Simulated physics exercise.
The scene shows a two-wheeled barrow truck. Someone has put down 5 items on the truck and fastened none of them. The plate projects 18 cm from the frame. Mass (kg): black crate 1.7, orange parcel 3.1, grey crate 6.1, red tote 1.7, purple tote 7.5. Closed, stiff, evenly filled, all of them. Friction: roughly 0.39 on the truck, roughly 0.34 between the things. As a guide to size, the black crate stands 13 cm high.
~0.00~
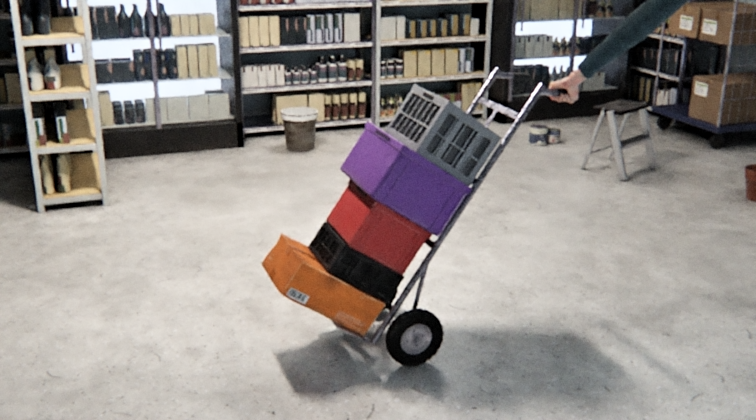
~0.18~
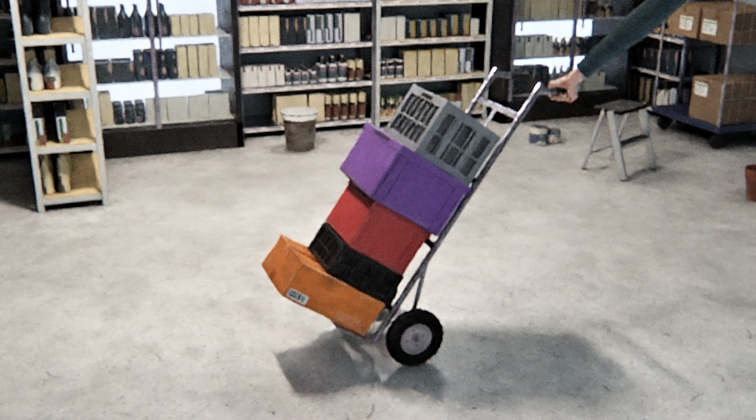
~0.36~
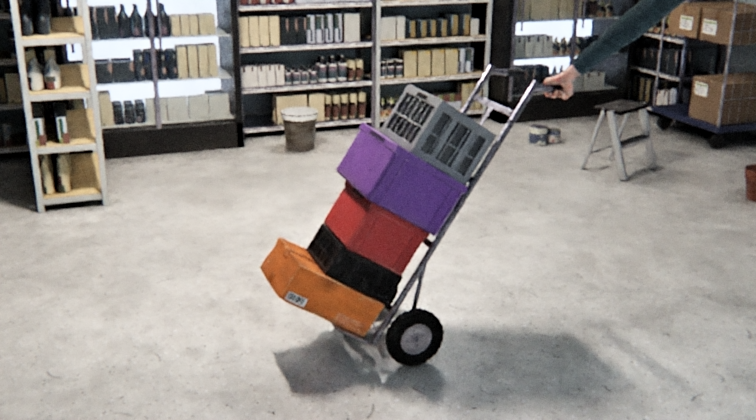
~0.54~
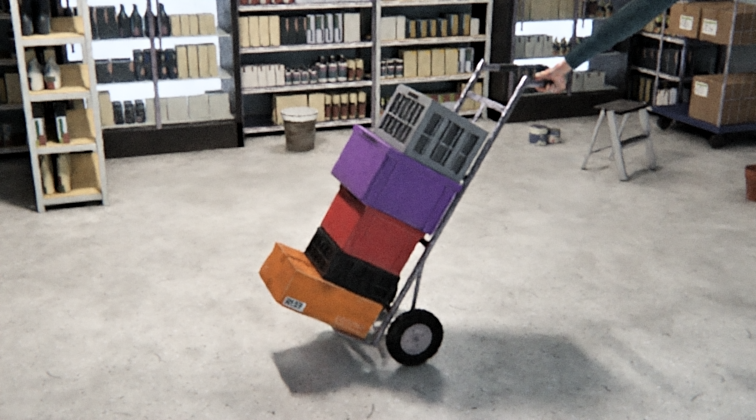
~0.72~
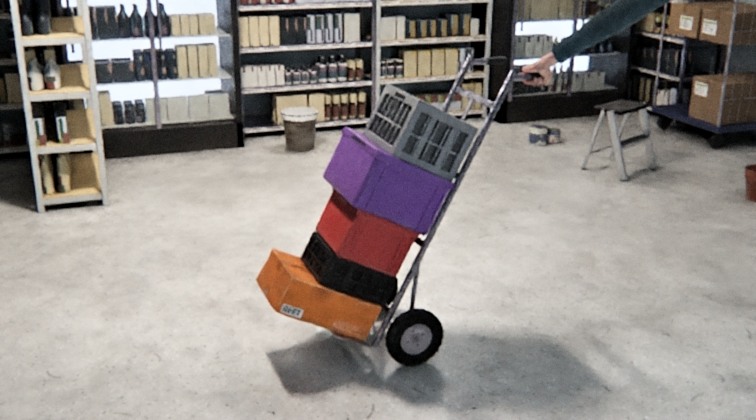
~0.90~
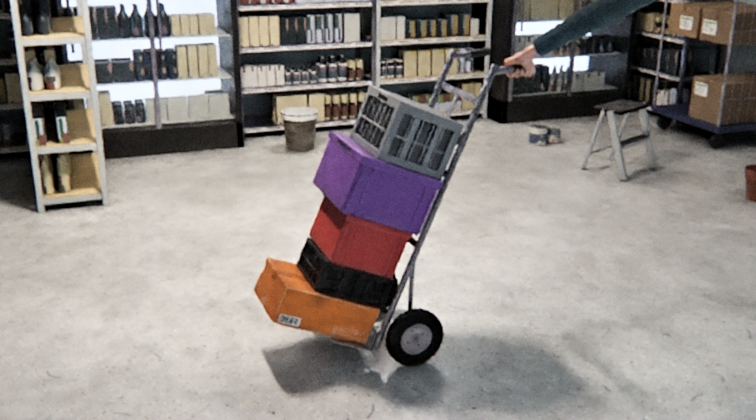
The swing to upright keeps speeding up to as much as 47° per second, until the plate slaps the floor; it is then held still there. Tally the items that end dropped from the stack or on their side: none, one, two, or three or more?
Casualty count: Nothing.
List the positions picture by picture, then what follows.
In the first picture, truck 35° back; black crate (356, 262); orange parcel (322, 284).
In the second picture, truck 35° back; purple tote (402, 178); grey crate (440, 134).
In the third picture, truck 33° back; red tote (374, 227); purple tote (399, 179).
In the fourth picture, truck 31° back; grey crate (429, 133); red tote (371, 229).
In the fifth picture, truck 28° back; purple tote (385, 180); grey crate (419, 132).
In the sixth picture, truck 23° back; black crate (344, 272); orange parcel (316, 300).
By 1.60 s, truck upright; black crate rocked 3° off its seat near (326, 297); grey crate rocked 3° off its seat; purple tote rocked 3° off its seat.
By 2.00 s, truck upright; black crate rocked 8° off its seat near (325, 294); grey crate rocked 9° off its seat; purple tote rocked 9° off its seat.
By 2.30 s, truck upright.
When it is over (3.7 s), all 5 within 10 cm of the start. In the last view, black crate near (327, 297), orange parcel near (312, 332).
